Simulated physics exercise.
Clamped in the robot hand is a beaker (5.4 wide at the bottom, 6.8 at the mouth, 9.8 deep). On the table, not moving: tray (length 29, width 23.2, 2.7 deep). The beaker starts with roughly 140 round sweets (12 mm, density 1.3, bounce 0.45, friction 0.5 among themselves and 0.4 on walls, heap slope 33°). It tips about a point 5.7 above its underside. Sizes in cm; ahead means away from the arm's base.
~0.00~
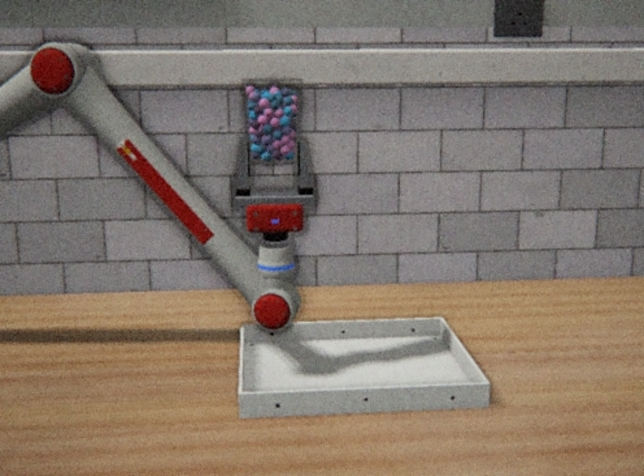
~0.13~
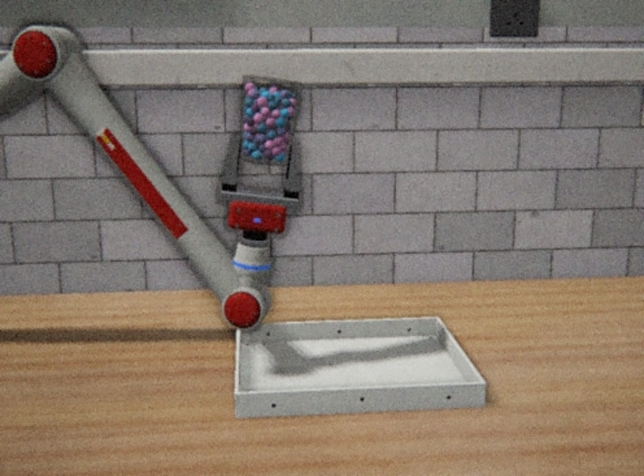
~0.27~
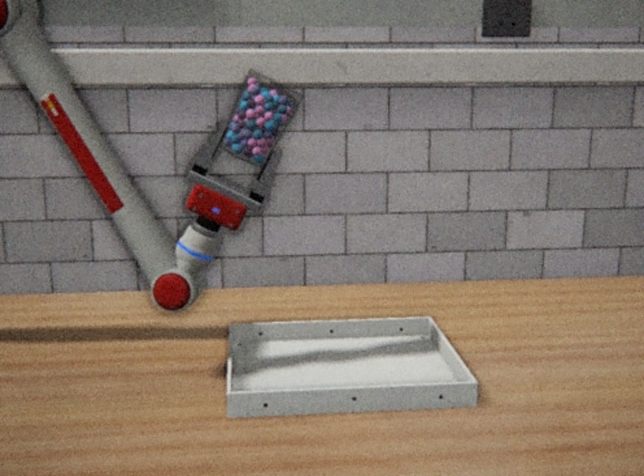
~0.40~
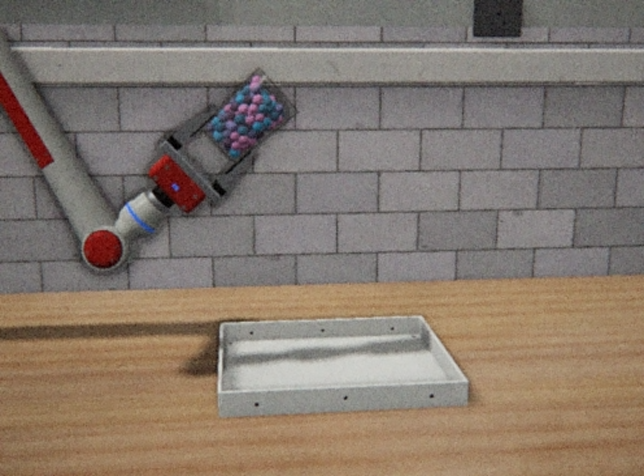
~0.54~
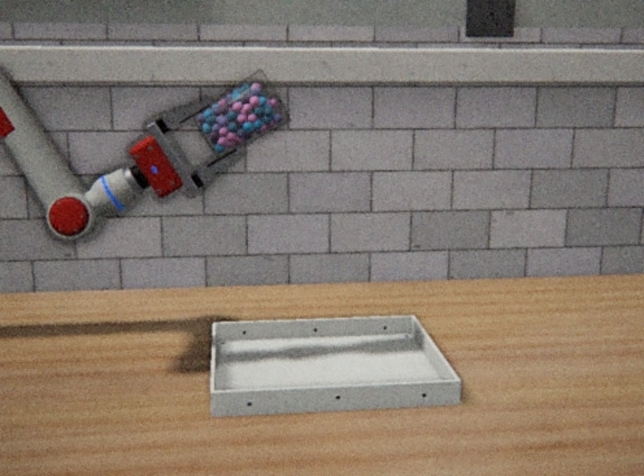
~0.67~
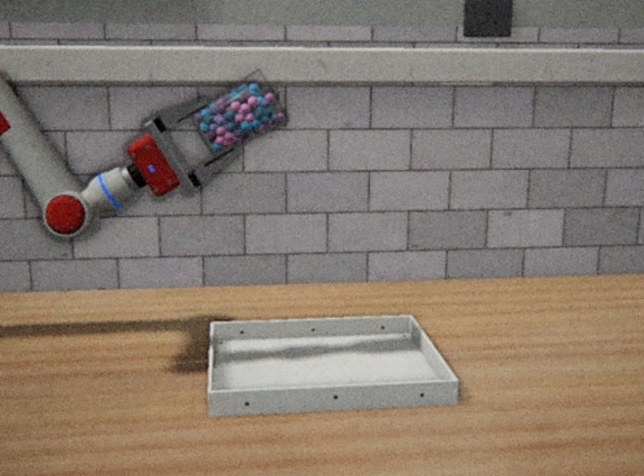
At first, a robot arm holds a clear beaker of pink and blue round sweets upright above a white tray on a wooden table. The arm draws back to the left while tilting the beaker steadily to the right, and the sweets shift inside it. By the end, the beaker leans steeply, barely moving, with the sweets still inside.
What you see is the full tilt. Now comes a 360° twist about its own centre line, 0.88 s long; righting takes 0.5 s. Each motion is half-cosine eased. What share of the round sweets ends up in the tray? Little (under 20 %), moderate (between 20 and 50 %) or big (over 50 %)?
Answer: Little; under 20 % of the round sweets finish in the tray.
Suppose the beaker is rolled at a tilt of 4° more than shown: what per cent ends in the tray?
Some 5 per cent.
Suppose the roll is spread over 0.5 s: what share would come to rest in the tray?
It would be near 0 per cent.
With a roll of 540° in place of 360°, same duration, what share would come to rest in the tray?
Then about 5 per cent.
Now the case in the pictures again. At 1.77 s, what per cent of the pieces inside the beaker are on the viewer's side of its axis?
Some 45 per cent.
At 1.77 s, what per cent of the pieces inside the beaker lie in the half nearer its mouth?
Roughly 50 per cent.
By 1.22 s, tipped 60°, highest piece 37 above the table; 136 in the beaker, 1 in flight or on a rim.
By 1.77 s, tipped 35°, highest piece 37 above the table; 133 in the beaker, 3 in the tray, 1 in flight or on a rim.
By 2.25 s, upright, highest piece 38 above the table; 132 in the beaker, 5 in the tray.
By 2.95 s, upright, highest piece 38 above the table; 132 in the beaker, 5 in the tray.
Final count, 132 in the beaker, 5 in the tray. That is 4 % in the tray.
